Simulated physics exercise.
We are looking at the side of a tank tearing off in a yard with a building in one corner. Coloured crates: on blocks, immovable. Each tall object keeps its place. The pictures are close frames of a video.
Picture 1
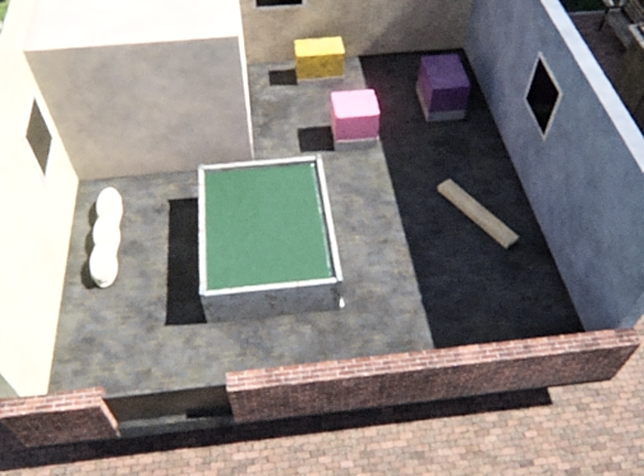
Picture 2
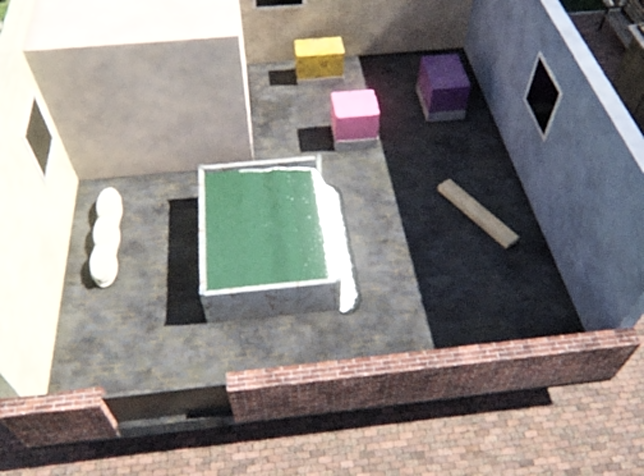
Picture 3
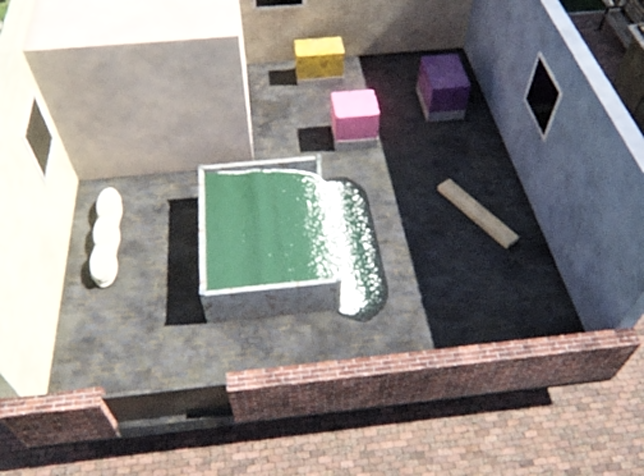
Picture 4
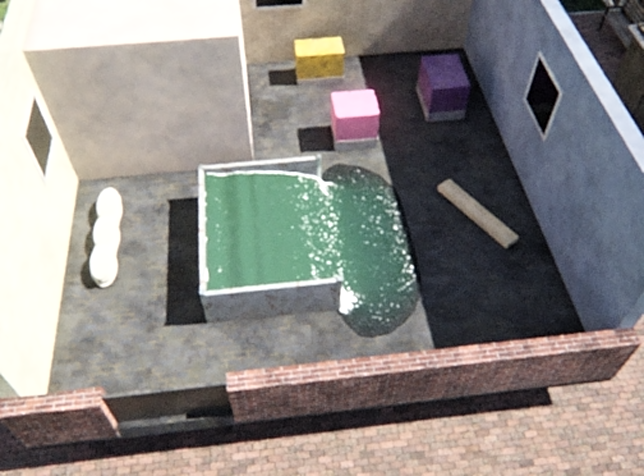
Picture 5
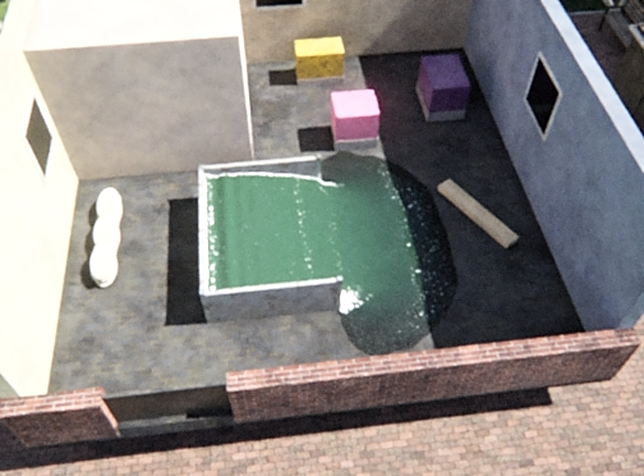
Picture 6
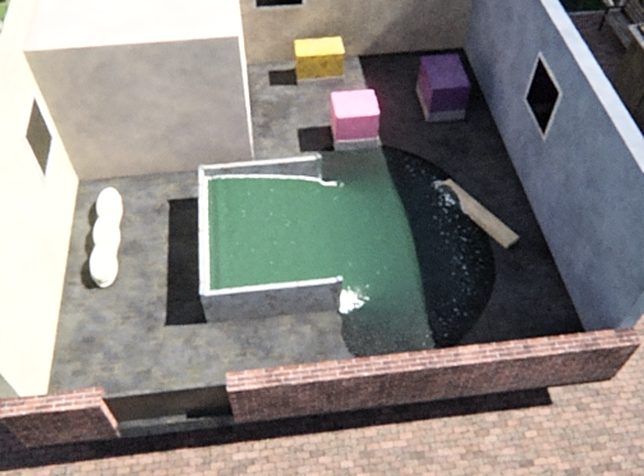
Green water in a square tank bursts out through its right side, foaming white at first, then spreads rightward across the grey walled yard, past the pink crate, and reaches the wooden plank lying in the shade.
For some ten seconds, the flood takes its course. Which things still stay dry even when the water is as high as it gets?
Taking each one: The yellow crate does not stay dry; the pink crate stays dry; the purple crate does not stay dry.
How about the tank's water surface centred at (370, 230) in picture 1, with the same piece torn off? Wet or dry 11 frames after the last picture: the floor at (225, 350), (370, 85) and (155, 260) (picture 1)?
Untouched, untouched, untouched.
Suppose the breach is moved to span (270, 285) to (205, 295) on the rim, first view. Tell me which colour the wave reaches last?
It's the one in yellow.
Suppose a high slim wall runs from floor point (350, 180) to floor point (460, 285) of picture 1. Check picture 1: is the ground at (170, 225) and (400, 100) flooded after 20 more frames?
In order, I'd call them bare and bare.
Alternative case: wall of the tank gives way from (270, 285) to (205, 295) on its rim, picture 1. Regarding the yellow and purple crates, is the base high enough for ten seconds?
Note - yellow remains untouched, purple remains untouched.
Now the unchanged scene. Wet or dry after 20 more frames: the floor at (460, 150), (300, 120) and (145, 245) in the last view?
First spot swamped, second spot clear, third spot clear.
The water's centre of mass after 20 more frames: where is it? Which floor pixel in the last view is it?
Roughly (438, 226) in the last picture.
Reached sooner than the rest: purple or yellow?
First to get wet: The purple-painted one.
A moment on, water covers 40 % of the floor; the yellow crate not reached, the pink crate water round its plinth, the purple crate water round its plinth.
Next, water covers 45 % of the floor; the yellow crate not reached, the pink crate water round its plinth, the purple crate water round its plinth.
Then, water covers 50 % of the floor; the yellow crate not reached, the pink crate water round its plinth, the purple crate water round its plinth.
Later, water covers 80 % of the floor; the yellow crate water round its plinth, the pink crate water round its plinth, the purple crate water round its plinth.
In the end, water covers 95 % of the floor; the yellow crate was topped, the pink crate stayed above the water, the purple crate was topped.
